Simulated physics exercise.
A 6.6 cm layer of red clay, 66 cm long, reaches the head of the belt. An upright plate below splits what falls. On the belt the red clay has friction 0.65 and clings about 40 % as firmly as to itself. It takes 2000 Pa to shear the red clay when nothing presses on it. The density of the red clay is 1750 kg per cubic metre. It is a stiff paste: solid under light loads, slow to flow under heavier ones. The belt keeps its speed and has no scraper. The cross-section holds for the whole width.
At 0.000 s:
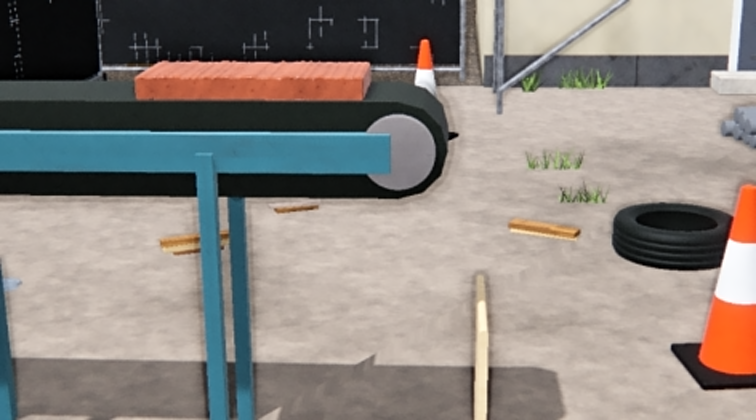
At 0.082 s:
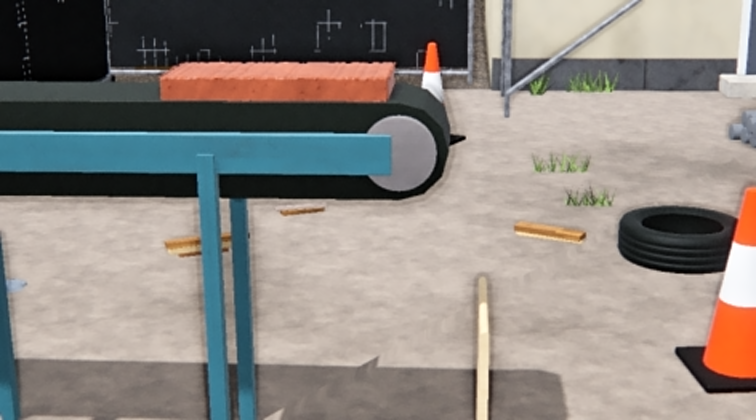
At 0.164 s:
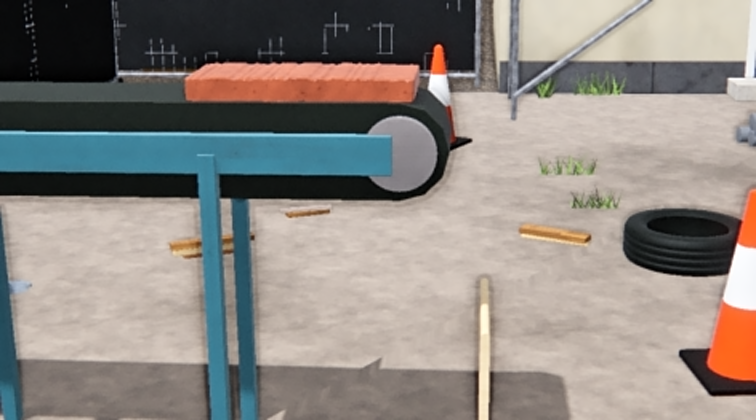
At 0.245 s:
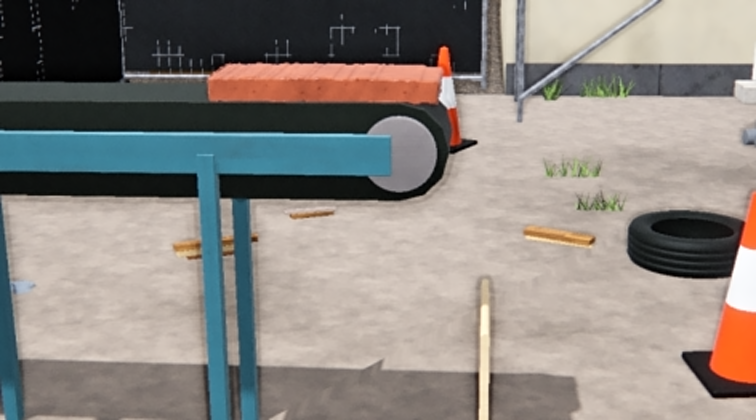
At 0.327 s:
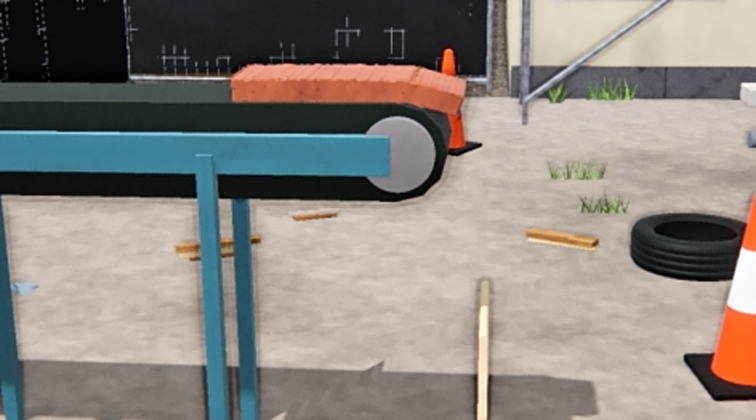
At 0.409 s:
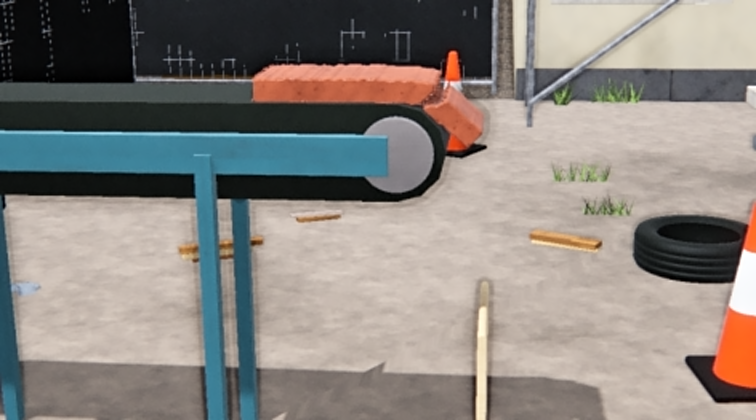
On a dirt yard seen from the side, a conveyor stands in front of a dark panel and a pale wall. A slab of red clay lies on its black belt above a blue frame, with an upright post below, orange-and-white cones, and a black tyre at right. The clay rides rightward past the roller, bends downward and cracks, as the view shifts slightly left.
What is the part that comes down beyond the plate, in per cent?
Expect roughly 96 %.
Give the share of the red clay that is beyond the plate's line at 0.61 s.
Some 22 per cent.
After 0.61 s, 22 % is beyond the plate's line.
After 0.85 s, 48 % is beyond the plate's line.
After 1.09 s, 79 % is beyond the plate's line.
After 1.33 s, 96 % is beyond the plate's line.
After 2.57 s, 96 % is beyond the plate's line.
